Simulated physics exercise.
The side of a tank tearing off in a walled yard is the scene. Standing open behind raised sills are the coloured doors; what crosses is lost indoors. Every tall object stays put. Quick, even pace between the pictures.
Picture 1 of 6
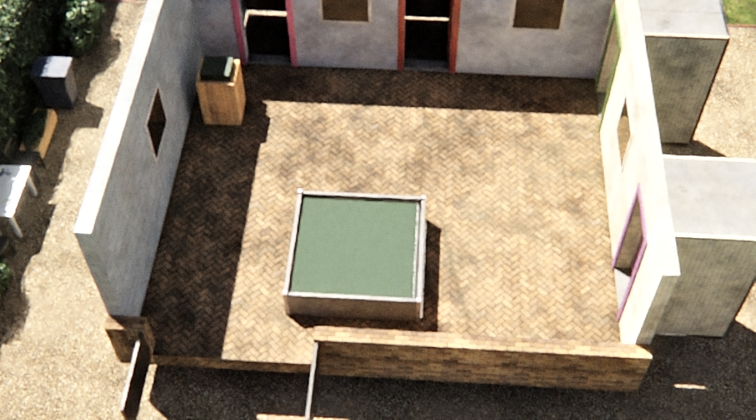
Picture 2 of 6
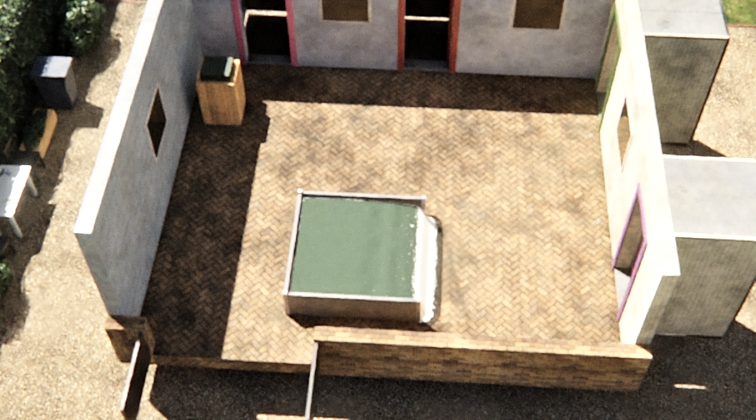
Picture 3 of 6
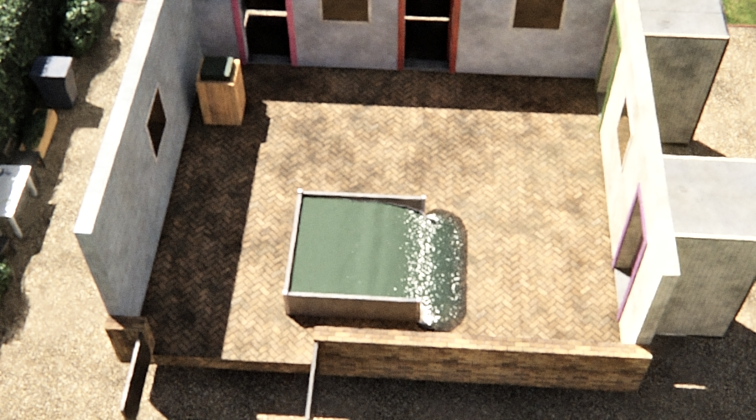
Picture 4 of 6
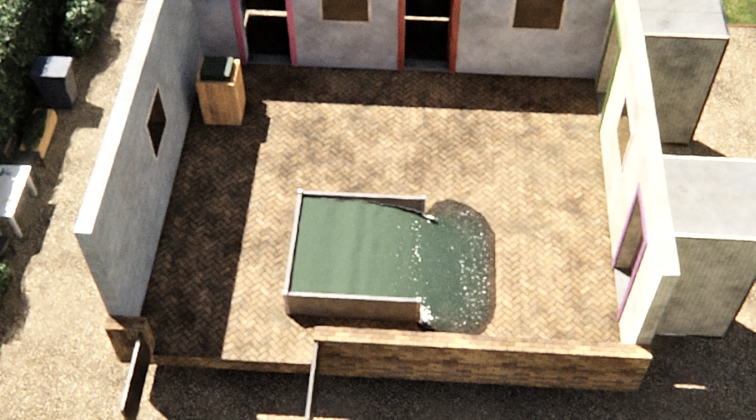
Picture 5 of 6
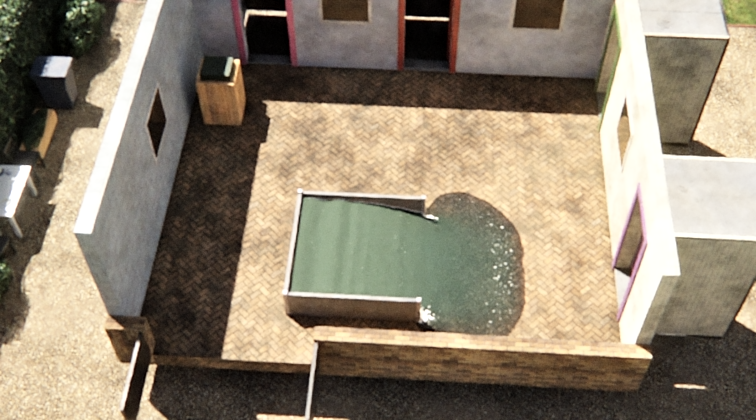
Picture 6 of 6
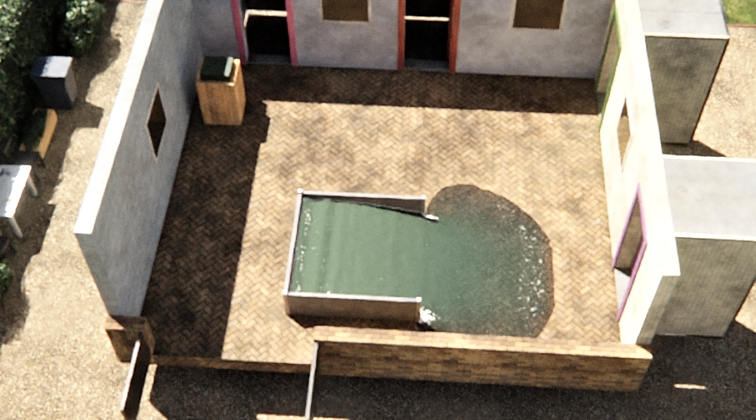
The clip shows a walled, brick-paved yard seen from above, where a rectangular tank of still green water loses its right side, and water pours through the opening and spreads in a widening, rounded pool across the paving.
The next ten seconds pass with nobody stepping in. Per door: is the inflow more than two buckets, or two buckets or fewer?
Pink door - two or fewer; red door - two or fewer; purple door - more than two; green door - more than two.
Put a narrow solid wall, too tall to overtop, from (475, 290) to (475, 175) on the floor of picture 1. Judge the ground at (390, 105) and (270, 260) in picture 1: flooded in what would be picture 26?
Result, in order: Swamped / bone-dry.
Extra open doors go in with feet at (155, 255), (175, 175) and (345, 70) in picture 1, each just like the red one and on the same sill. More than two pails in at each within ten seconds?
In order: Falls short, falls short, falls short.
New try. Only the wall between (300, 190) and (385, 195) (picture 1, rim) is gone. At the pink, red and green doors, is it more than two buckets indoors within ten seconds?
The pink door tops the limit, the red door tops the limit and the green door tops the limit.
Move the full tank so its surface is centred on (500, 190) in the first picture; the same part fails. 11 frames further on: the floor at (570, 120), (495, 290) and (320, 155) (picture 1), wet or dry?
One after the other: Reached, untouched, untouched.
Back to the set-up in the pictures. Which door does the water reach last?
My answer: The pink-painted one.
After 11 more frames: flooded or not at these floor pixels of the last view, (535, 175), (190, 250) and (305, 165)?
Result, as listed: Wetted / not wetted / not wetted.
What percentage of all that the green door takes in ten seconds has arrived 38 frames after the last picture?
Roughly 30 percent.
A moment on, water covers 25 % of the floor; the pink door not reached, the red door not reached, the purple door under two buckets in, the green door not reached.
Next, water covers 30 % of the floor; the pink door not reached, the red door not reached, the purple door far over two buckets in, the green door not reached.
Then, water covers 35 % of the floor; the pink door not reached, the red door not reached, the purple door far over two buckets in, the green door wet at the sill, nothing in.
Later, water covers 50 % of the floor; the pink door not reached, the red door wet at the sill, nothing in, the purple door far over two buckets in, the green door under two buckets in.
In the end, water covers 80 % of the floor; the pink door wet at the sill, nothing in, the red door wet at the sill, nothing in, the purple door far over two buckets in, the green door over two buckets in.
